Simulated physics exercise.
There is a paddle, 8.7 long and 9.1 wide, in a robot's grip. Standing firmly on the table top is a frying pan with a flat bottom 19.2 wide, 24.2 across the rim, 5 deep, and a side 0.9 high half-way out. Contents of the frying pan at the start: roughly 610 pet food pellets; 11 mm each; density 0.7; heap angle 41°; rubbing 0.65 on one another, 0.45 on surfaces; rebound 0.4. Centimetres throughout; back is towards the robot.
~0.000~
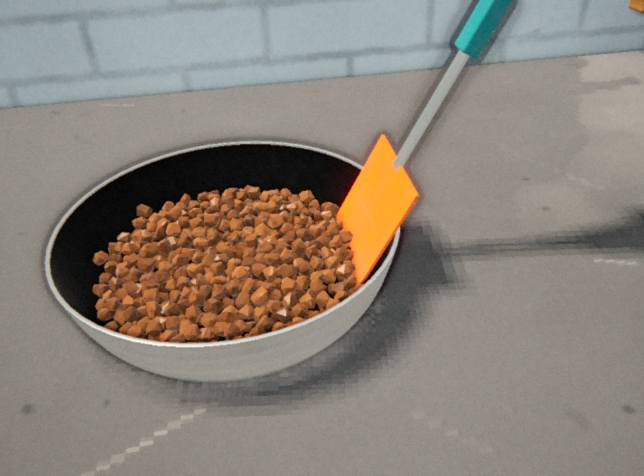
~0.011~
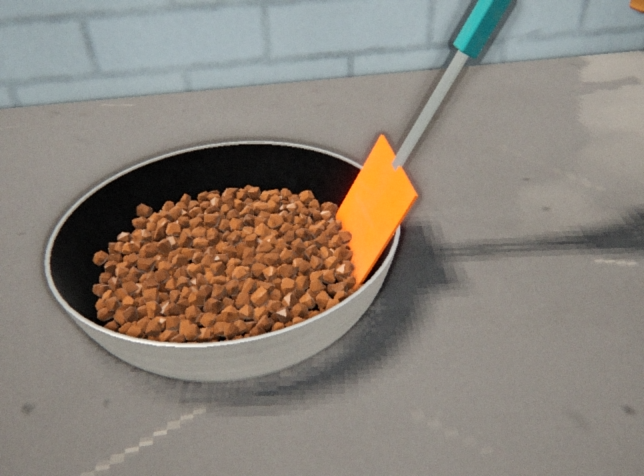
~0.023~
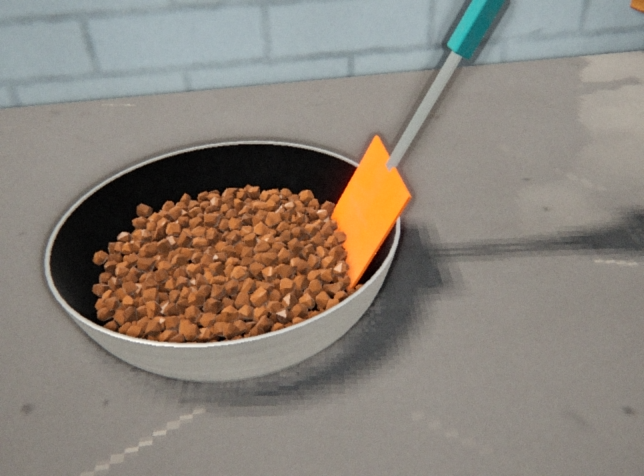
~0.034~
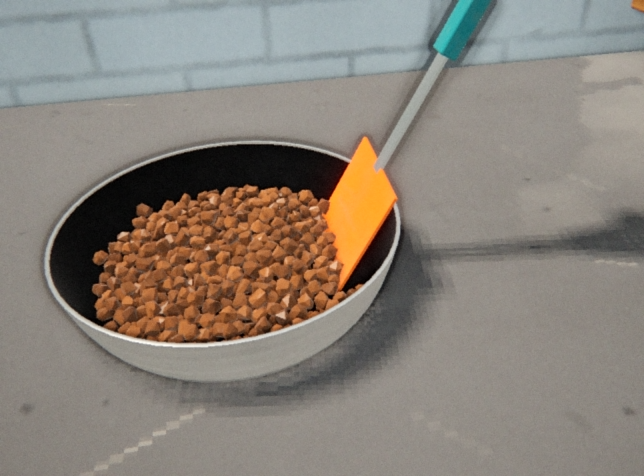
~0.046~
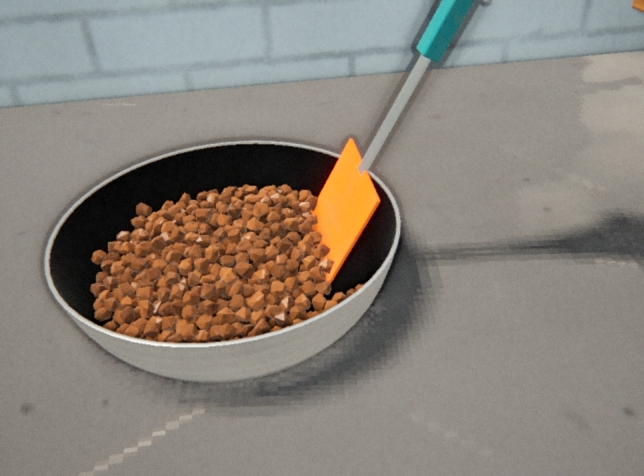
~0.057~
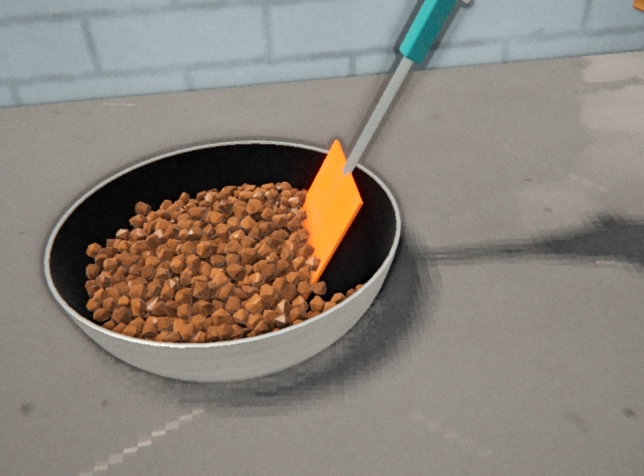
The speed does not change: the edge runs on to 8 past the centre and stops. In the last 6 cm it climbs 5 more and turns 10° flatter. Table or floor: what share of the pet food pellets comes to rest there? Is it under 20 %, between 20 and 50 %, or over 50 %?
It is between 20 and 50 %.
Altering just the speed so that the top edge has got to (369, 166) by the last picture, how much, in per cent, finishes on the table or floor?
Expect some 20 per cent there.
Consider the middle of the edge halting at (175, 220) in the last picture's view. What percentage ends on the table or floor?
Close to 15 per cent finishes on the table or floor.
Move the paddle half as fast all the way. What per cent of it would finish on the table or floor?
Estimated share: Some 10 %.
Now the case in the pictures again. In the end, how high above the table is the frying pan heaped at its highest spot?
About 5.5 centimetres.
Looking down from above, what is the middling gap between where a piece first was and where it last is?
Distance: Near 4 cm.
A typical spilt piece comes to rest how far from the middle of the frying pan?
Close to 28 cm from the centre.
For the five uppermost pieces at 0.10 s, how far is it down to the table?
Height: Approx. 6 cm.
After 0.10 s, sloping 62°, highest piece 6 above the table; 608 in the frying pan.
After 0.14 s, sloping 59°, highest piece 7 above the table; 608 in the frying pan.
After 0.36 s, sloping 52°, highest piece 11 above the table; 436 in the frying pan, 81 on the table or floor, 91 on the blade or in flight.
After 1.41 s, sloping 52°, highest piece 5 above the table; 436 in the frying pan, 172 on the table or floor.
In the end, 436 in the frying pan, 172 on the table or floor. That is 28 % on the table or floor.
